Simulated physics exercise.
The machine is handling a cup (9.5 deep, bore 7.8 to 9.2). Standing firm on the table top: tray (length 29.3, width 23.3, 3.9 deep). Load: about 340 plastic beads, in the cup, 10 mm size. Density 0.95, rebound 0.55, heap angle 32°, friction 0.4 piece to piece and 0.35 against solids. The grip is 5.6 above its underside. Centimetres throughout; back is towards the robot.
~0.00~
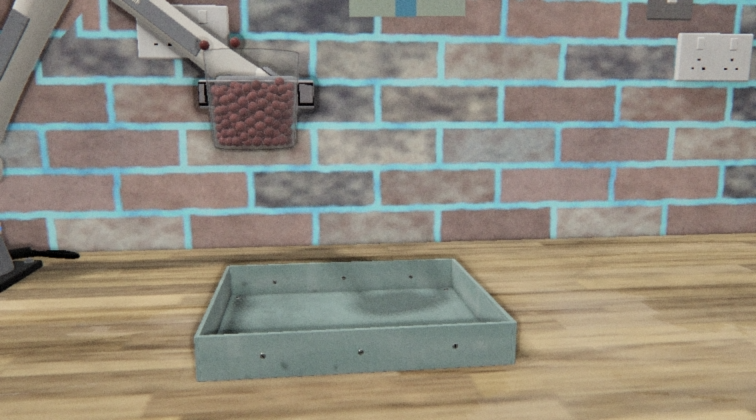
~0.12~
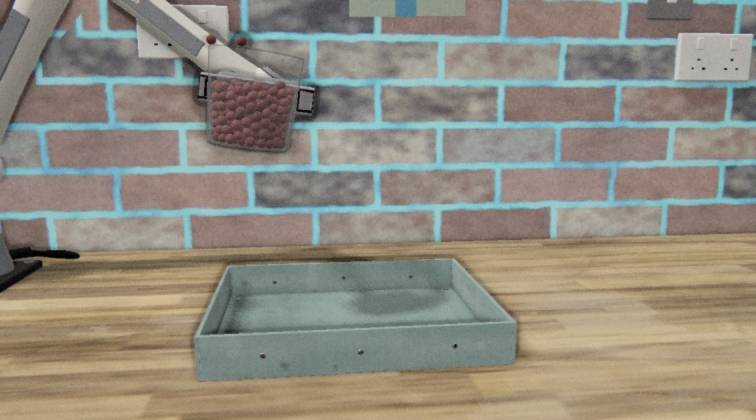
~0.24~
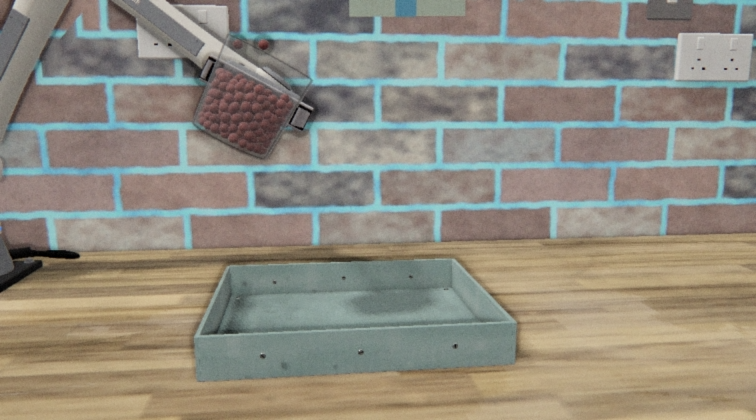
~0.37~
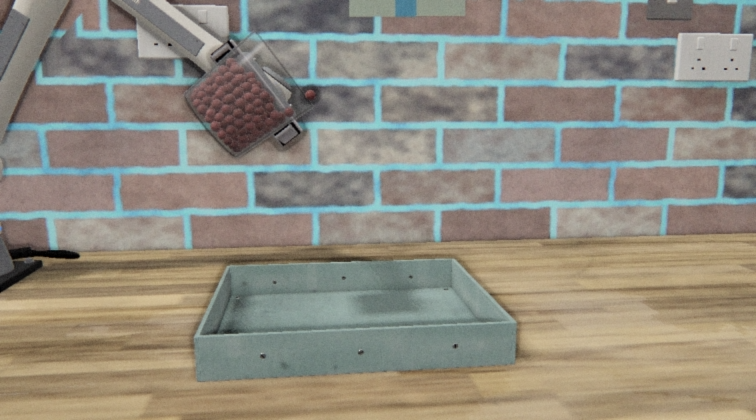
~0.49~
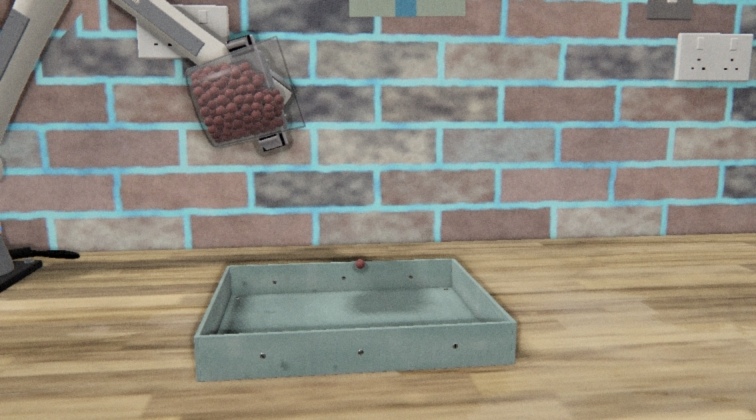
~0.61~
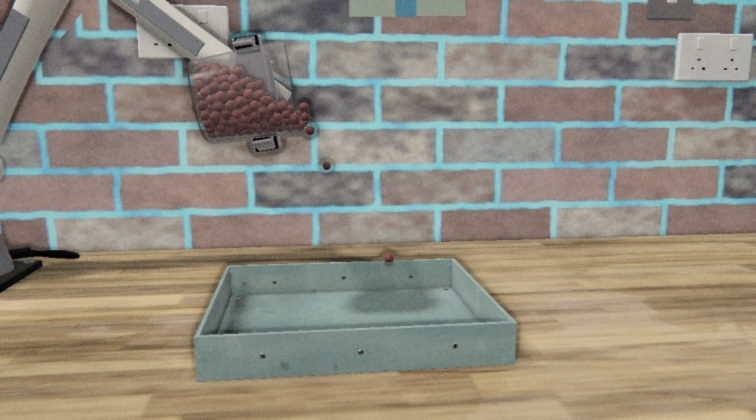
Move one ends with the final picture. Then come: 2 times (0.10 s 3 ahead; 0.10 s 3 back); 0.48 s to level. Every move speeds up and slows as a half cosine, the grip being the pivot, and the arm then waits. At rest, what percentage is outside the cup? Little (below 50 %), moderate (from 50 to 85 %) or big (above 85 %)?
Answer: Moderate; from 50 to 85 % of the plastic beads finish outside the cup.
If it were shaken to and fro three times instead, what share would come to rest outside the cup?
In that case some 70 per cent.
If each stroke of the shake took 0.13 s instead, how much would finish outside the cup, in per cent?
Then about 55 per cent.
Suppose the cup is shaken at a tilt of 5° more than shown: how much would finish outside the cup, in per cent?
It would be near 75 per cent.
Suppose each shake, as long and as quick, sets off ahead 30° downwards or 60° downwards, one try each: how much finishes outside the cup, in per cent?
Some 45 and 20 per cent.
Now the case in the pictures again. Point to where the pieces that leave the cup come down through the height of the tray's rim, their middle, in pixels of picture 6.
Around (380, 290).
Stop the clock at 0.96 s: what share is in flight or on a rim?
Some 7 per cent.
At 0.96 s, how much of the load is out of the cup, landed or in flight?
Near 40 per cent so far.
After 0.96 s, tilted 81° forward, highest piece 26 above the table; 204 in the cup, 110 in the tray, 24 in flight or on a rim.
After 1.31 s, tilted 24° forward, highest piece 28 above the table; 206 in the tray, 126 in the cup, 3 on the table or floor, 3 in flight or on a rim.
After 1.69 s, level, highest piece 25 above the table; 209 in the tray, 126 in the cup, 3 on the table or floor.
After 2.74 s, level, highest piece 25 above the table; 209 in the tray, 126 in the cup, 3 on the table or floor.
At rest, 209 in the tray, 126 in the cup, 3 on the table or floor. That is 63 % outside the cup.
